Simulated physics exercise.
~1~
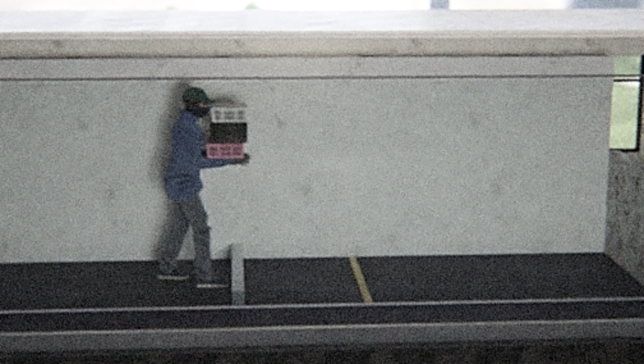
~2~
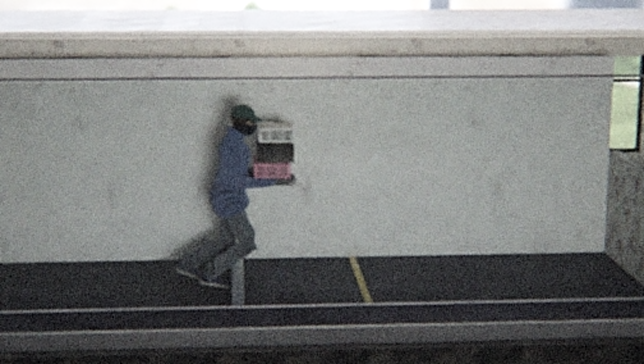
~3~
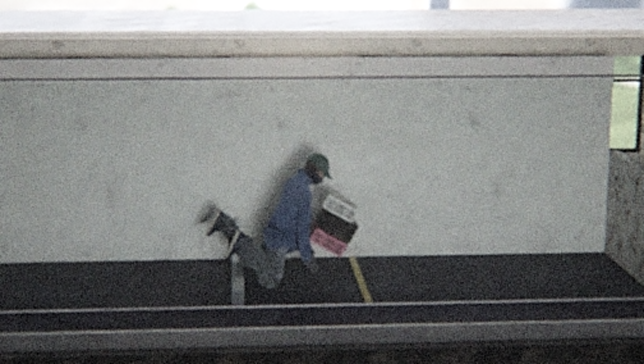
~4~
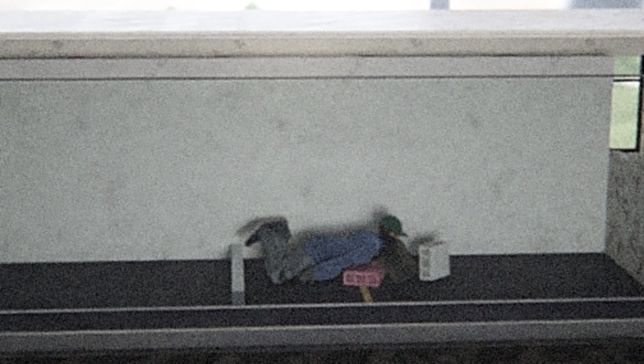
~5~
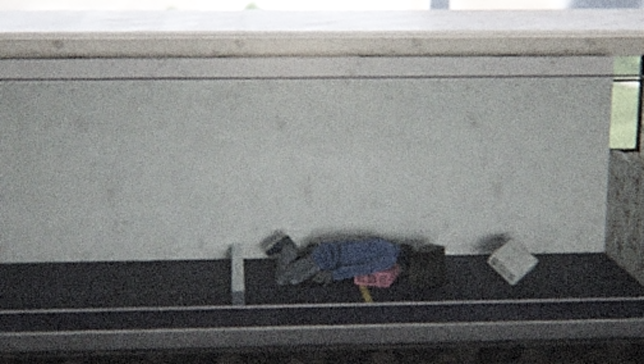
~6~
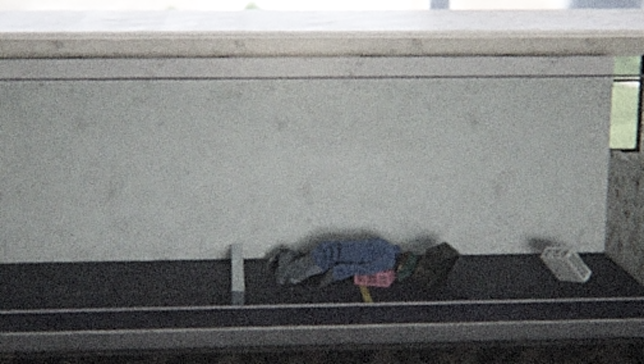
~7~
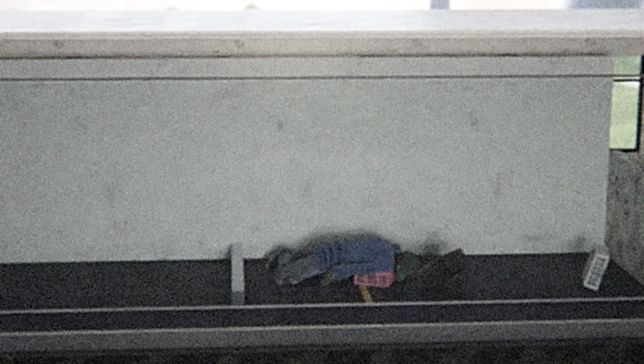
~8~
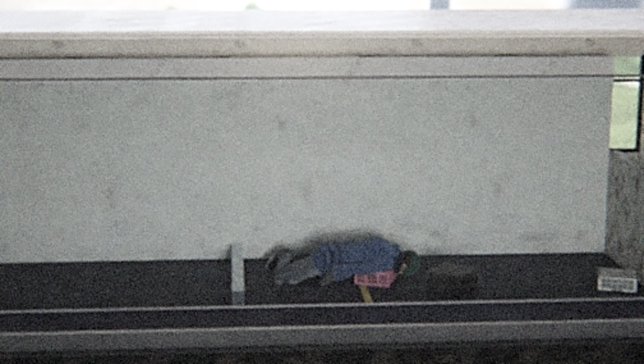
To begin with, a person in a green cap and blue top carries a stack of a white crate, a dark box and a pink crate beside a low post in front of a pale wall. The person moves right and pitches forward over the post, legs lifting behind as the stack tilts. The body drops flat on the dark floor and the load comes apart. The white crate tumbles far to the right, while the dark box tips over nearby. Finally, the person lies still beside the pink crate, with all three items past the yellow line.
